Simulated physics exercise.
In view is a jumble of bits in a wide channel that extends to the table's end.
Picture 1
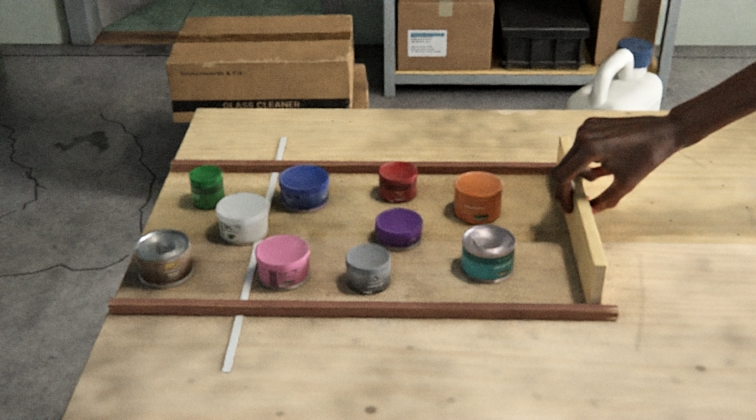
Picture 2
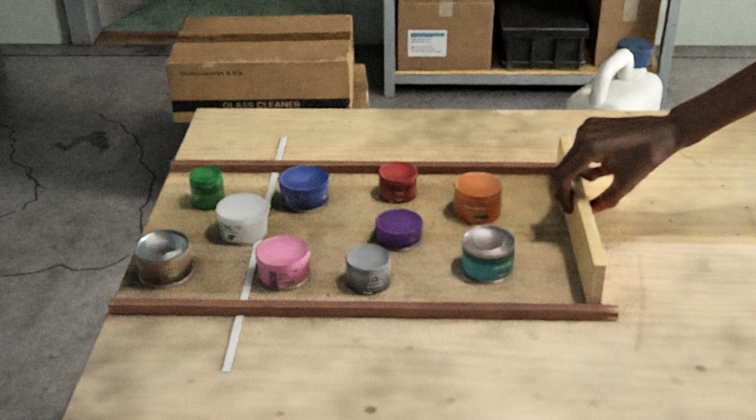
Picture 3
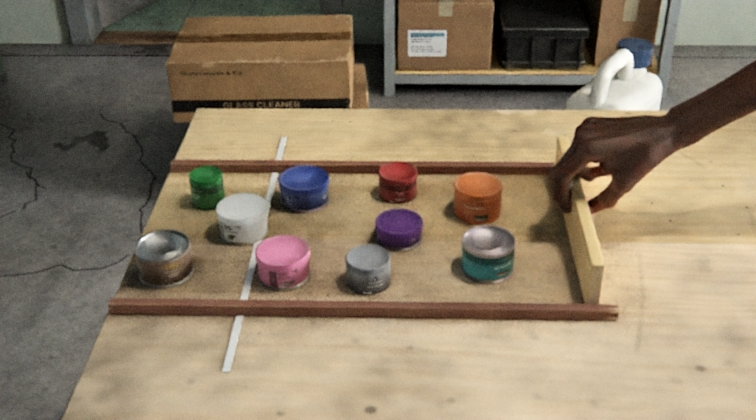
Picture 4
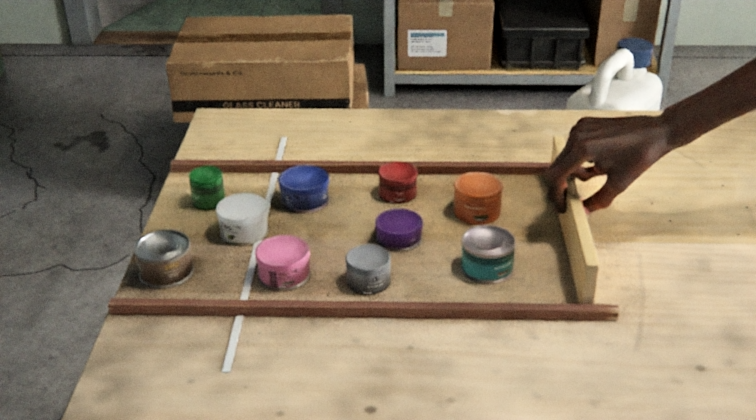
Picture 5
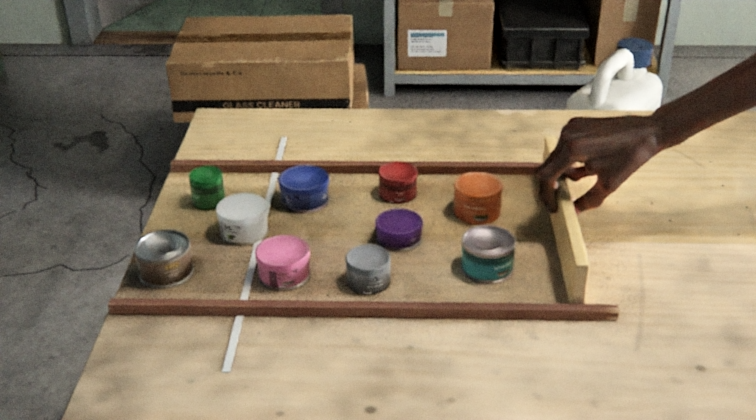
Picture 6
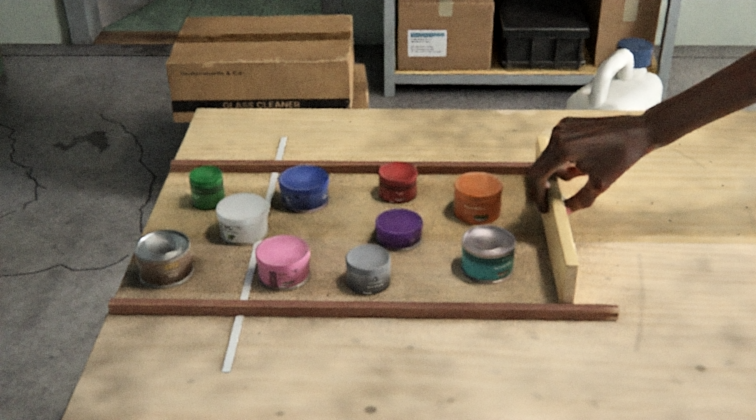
A hand holds a wooden board upright, then slides it slightly left toward several small tubs.
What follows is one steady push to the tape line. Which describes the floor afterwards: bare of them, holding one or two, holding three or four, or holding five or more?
Going by the pictures, zero pieces get pushed right off.
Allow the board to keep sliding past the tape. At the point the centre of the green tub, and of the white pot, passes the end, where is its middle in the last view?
The middle is at (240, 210) when it's the green tub, and at (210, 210) when it's the white pot.
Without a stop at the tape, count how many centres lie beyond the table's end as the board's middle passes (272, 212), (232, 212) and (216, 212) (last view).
0; 2; 2.
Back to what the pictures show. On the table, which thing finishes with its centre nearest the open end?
It's the brown tin that is foremost.
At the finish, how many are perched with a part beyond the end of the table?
The count is 1.
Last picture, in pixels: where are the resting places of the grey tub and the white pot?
Around (222, 283), then around (192, 216).
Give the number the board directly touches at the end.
It's touching 5 at the end.
Early on, none off yet; brown tin at rest near (164, 259); green tub at rest near (207, 188); white pot at rest near (243, 219).
Finally, the number that fall off is zero.
